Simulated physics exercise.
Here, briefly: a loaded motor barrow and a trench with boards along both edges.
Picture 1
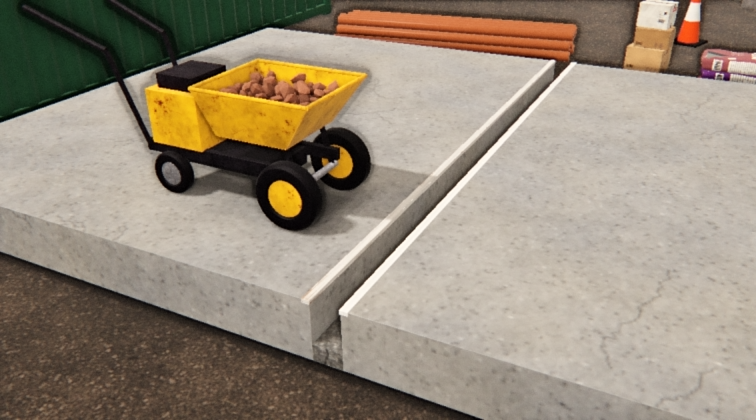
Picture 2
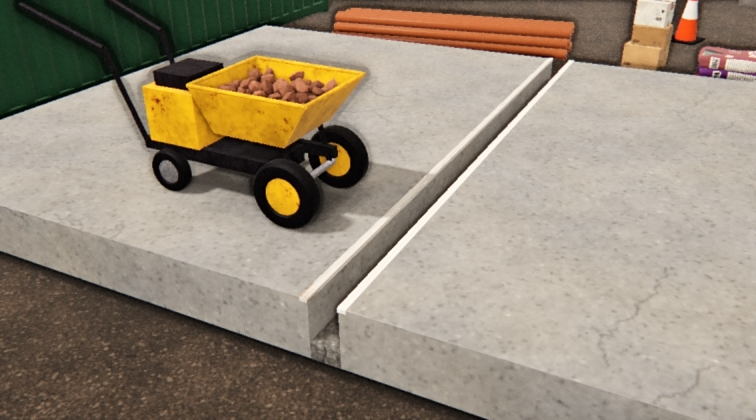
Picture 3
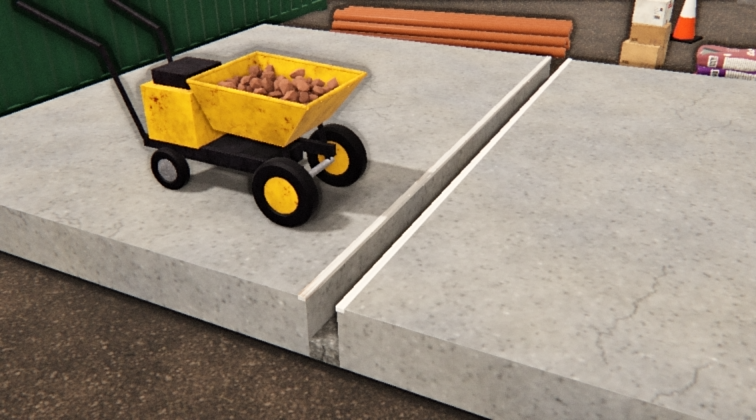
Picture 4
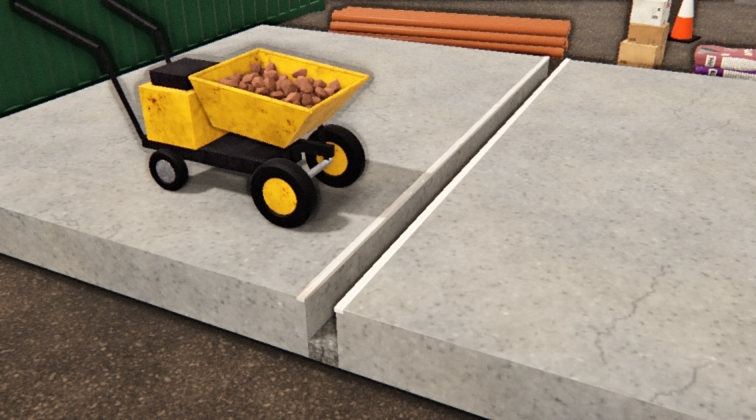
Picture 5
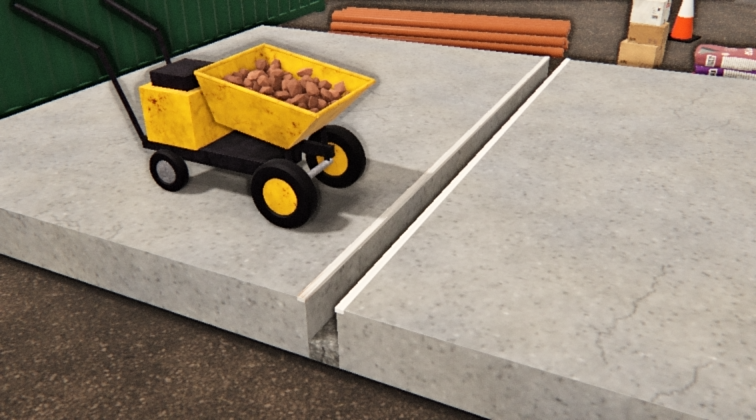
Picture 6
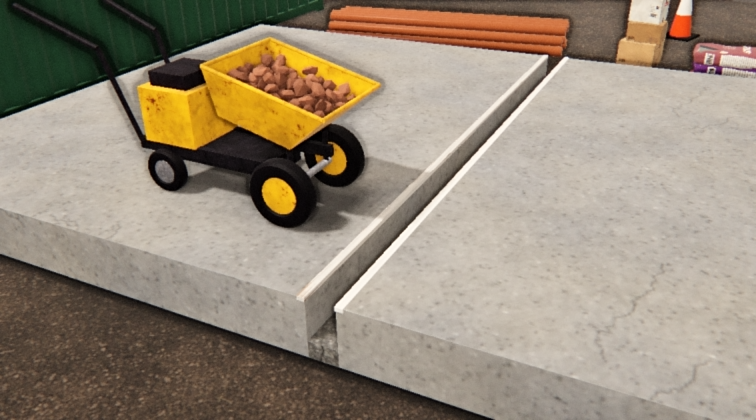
At first, a yellow motor barrow with black handles stands on a concrete slab, its level skip full of reddish-brown lumps, left of a narrow trench edged with pale boards. Then the skip slowly tilts forward to the right, its back rising and the lumps leaning with it, while the wheels stay put.
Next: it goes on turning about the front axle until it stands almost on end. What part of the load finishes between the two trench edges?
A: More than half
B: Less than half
Less than half (B).
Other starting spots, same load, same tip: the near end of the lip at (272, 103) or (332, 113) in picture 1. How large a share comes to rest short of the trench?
I'd put it at around 10 percent the first time and 0 percent the second.
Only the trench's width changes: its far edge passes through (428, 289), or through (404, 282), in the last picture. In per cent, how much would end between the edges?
Roughly 100 per cent, then roughly 90 per cent.
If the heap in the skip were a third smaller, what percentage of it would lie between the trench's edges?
Near 20 %.
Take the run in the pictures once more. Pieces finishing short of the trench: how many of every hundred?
Roughly 0 in a hundred.
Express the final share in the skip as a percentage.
It is some 20 percent.
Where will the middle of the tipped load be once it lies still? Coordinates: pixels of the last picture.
Roughly pixel (432, 224).
Soon after the last picture, skip tipped steeply; all in the skip.
A little later, skip tipped right over; most in the skip; a stray few in or heaped over the trench; about a quarter beyond it.
Later still, skip tipped right over; about a quarter in the skip; about a quarter in or heaped over the trench; about two thirds beyond it.
By the end, skip tipped right over; about a quarter in the skip; about a quarter in or heaped over the trench; about half beyond it.
